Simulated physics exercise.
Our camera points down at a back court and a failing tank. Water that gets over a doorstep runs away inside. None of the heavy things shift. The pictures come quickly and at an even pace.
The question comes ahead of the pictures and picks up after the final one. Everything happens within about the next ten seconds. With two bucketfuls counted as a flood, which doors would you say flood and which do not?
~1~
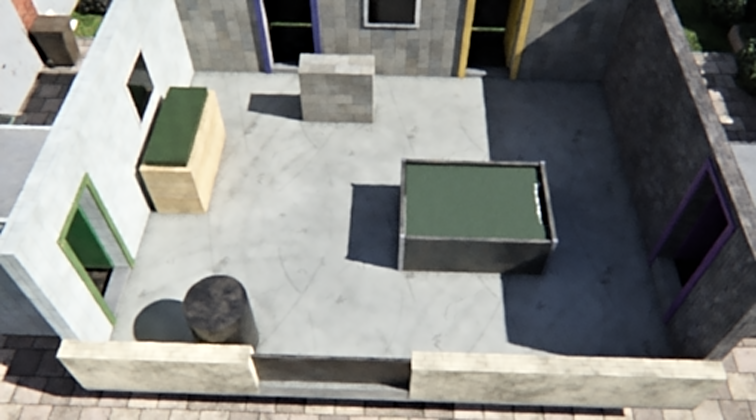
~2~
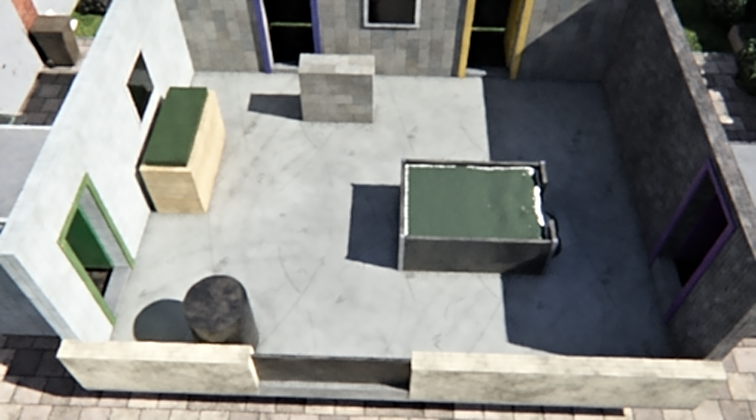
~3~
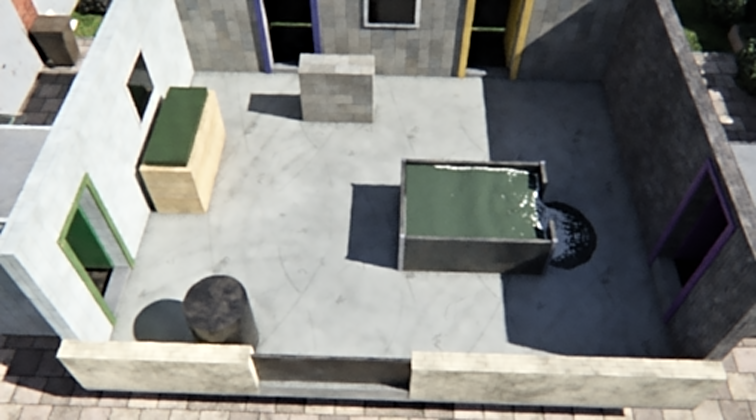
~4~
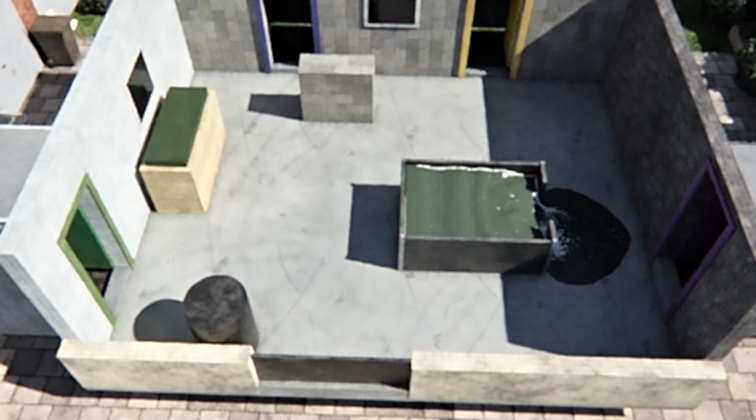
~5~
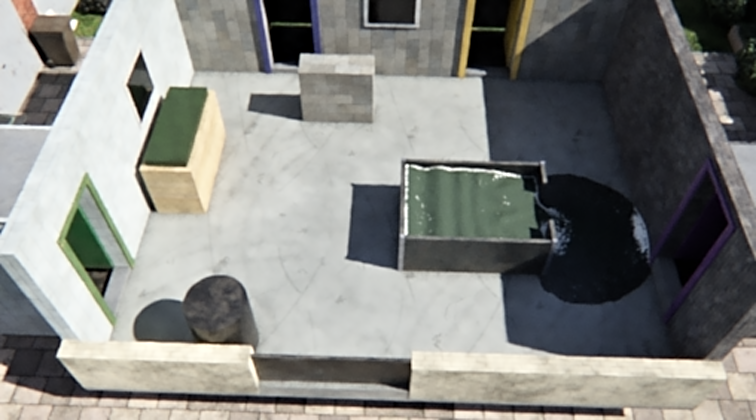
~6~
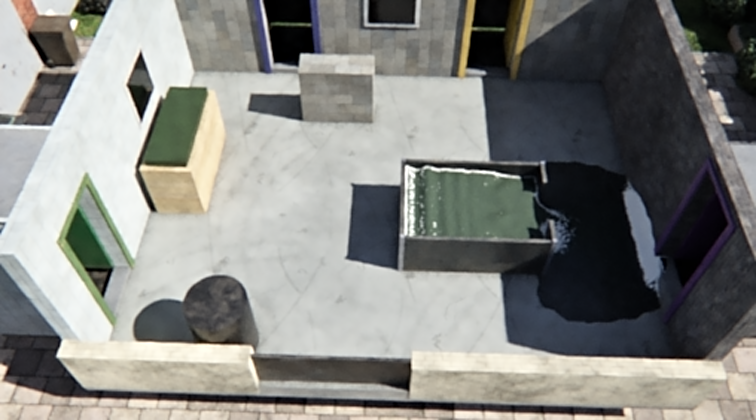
My prediction: The blue door doesn't get too much water coming through. The green door doesn't get too much water coming through. The purple door doesn't get too much water coming through. The yellow door doesn't get too much water coming through.
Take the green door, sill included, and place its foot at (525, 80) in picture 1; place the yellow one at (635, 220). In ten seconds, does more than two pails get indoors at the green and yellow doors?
The green door falls short, while the yellow door exceeds it.
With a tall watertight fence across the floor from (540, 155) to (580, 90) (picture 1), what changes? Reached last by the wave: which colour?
Answer: The green-painted one.
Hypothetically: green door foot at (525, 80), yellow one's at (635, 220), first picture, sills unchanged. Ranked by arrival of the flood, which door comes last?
It's the door marked blue.
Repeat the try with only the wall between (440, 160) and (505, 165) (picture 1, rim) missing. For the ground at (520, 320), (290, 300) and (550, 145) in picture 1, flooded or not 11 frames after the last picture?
Taking the points in order: Unwetted, unwetted and swamped.
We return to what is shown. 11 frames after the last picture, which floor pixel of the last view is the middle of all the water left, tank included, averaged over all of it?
I would point to (525, 235).
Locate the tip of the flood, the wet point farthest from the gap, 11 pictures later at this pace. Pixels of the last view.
I'd say near (594, 86).
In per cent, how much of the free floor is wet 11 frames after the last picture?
Around 20 percent, give or take.
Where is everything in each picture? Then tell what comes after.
The water tank at (475, 202) is whole and still, in the first frame.
The front is at a hidden place, out from the gap at (539, 224), in the second frame.
The front is at (586, 224), out from the gap at (539, 225), in the third frame.
The front is at (625, 234), out from the gap at (538, 225), in the fourth frame.
Water pours out at (538, 225) and has run to (633, 209), in the fifth frame.
The front is at (626, 181), out from the gap at (539, 224), in the sixth frame.
A moment on, water covers 10 % of the floor; the blue door not reached, the green door not reached, the purple door wet at the sill, nothing in, the yellow door not reached.
Next, water covers 20 % of the floor; the blue door not reached, the green door not reached, the purple door wet at the sill, nothing in, the yellow door not reached.
Then, water covers 40 % of the floor; the blue door not reached, the green door not reached, the purple door under two buckets in, the yellow door wet at the sill, nothing in.
Later, water covers 75 % of the floor; the blue door wet at the sill, nothing in, the green door not reached, the purple door under two buckets in, the yellow door under two buckets in.
In the end, water covers 95 % of the floor; the blue door wet at the sill, nothing in, the green door wet at the sill, nothing in, the purple door under two buckets in, the yellow door under two buckets in.
